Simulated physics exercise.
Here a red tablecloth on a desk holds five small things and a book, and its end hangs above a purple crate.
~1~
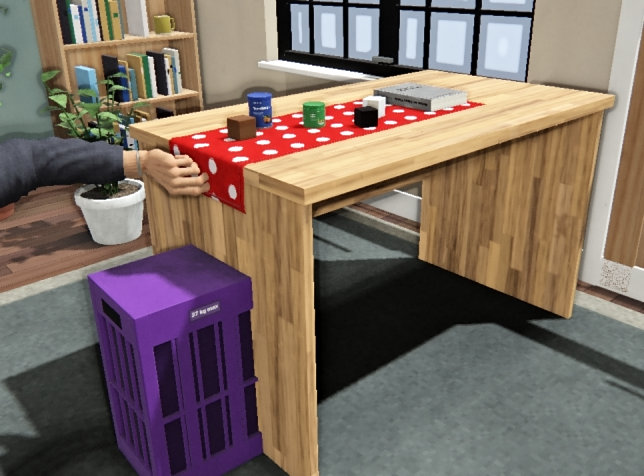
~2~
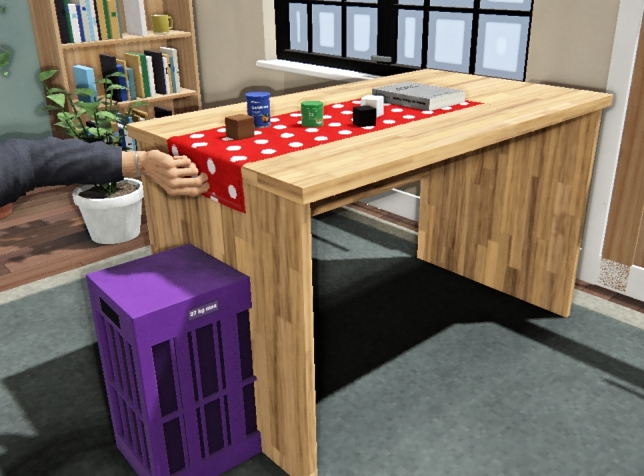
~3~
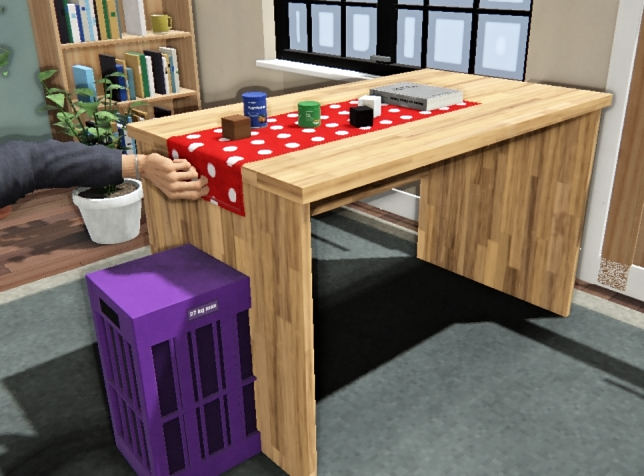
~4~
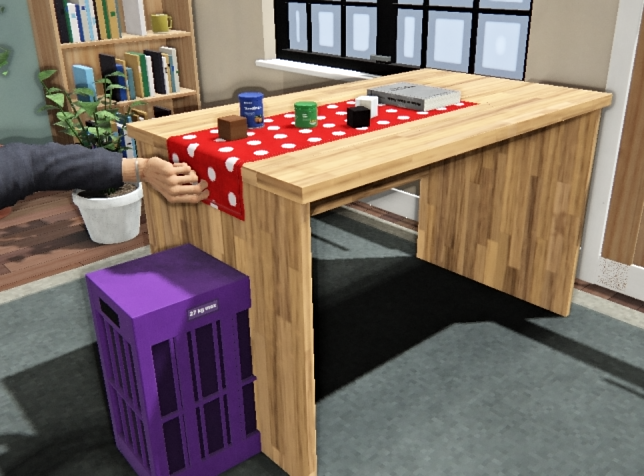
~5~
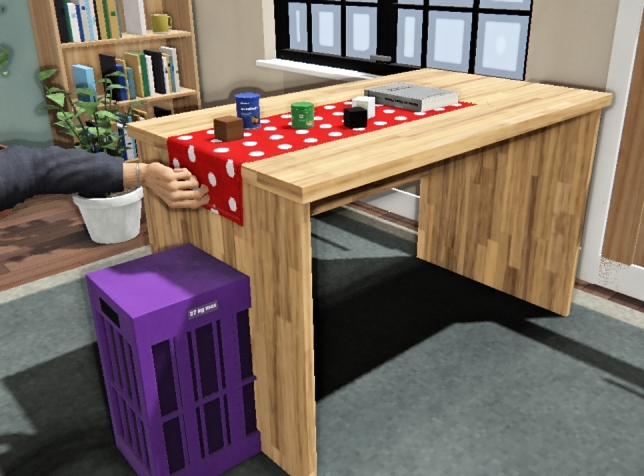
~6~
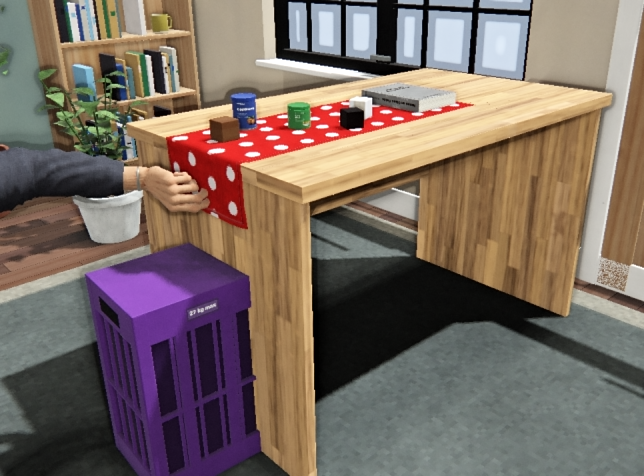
A hand gently pulling a red polka-dot tablecloth over a desk's edge, the small objects and book shifting slightly left with it.
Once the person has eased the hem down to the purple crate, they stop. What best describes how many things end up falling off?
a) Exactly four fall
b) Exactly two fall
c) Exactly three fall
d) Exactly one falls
The answer is d.
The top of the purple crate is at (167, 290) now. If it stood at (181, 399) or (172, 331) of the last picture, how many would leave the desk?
It comes to 4 and 2 over the edge.
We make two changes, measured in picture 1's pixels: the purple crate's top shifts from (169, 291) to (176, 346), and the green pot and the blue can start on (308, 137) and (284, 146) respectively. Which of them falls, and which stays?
Outcome for the green pot: It is lost. Outcome for the blue can: It is lost.
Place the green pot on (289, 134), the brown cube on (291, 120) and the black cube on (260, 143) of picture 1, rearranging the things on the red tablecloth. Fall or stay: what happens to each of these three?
The green pot stays put; the brown cube stays put; and the black cube topples down.
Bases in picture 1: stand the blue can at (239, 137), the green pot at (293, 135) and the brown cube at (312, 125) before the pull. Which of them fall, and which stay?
Blue can dropped, green pot kept, brown cube kept.
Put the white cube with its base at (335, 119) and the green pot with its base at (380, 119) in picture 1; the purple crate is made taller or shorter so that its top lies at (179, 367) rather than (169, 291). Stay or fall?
As for the white cube, it stays in place; as for the green pot, it stays in place.
Soon after, hem near (207, 227); all still up.
After that, hem near (208, 246); all still up.
And then, hem on the crate; brown cube gone.
In the end, hem on the crate; brown cube gone. The count of fallen things is one.
